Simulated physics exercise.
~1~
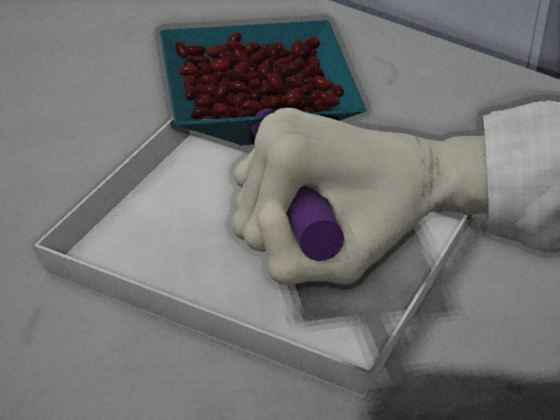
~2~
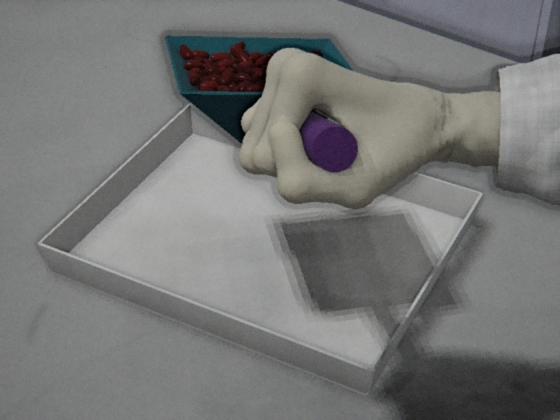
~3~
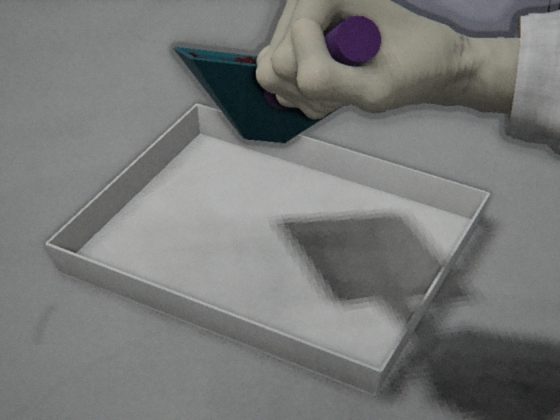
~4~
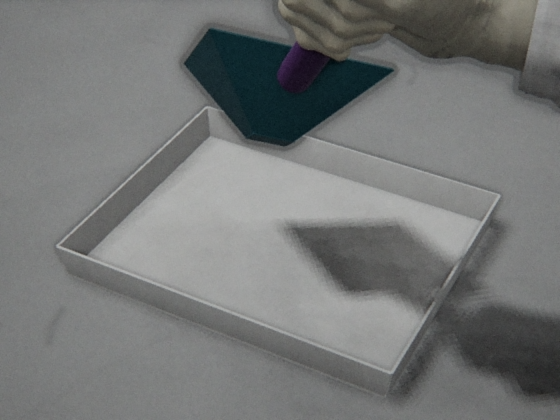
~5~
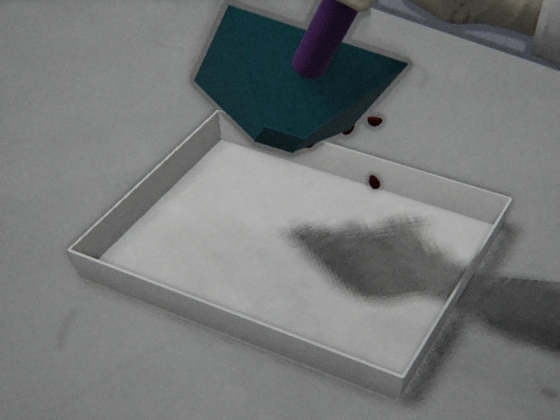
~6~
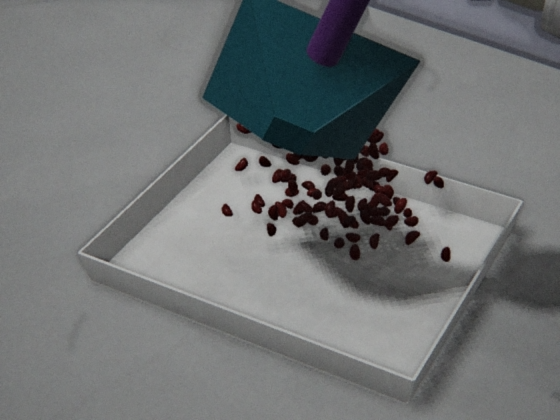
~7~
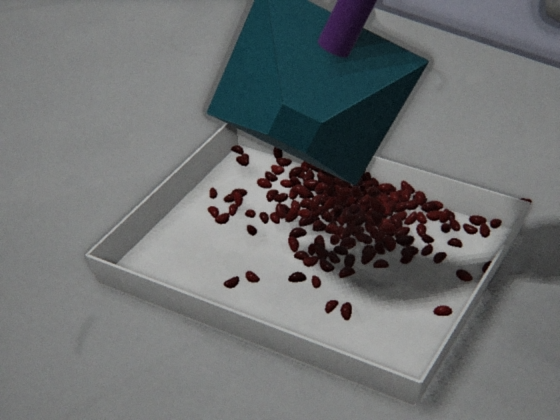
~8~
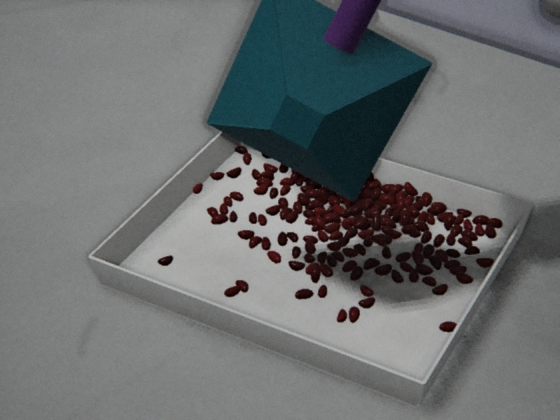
The clip shows a hand gripping the purple handle of a flared teal scoop full of red kidney beans and tipping it steadily over a shallow white tray. A few beans drop first, then many tumble out, ending scattered and heaped across the tray beneath the steeply tilted scoop.
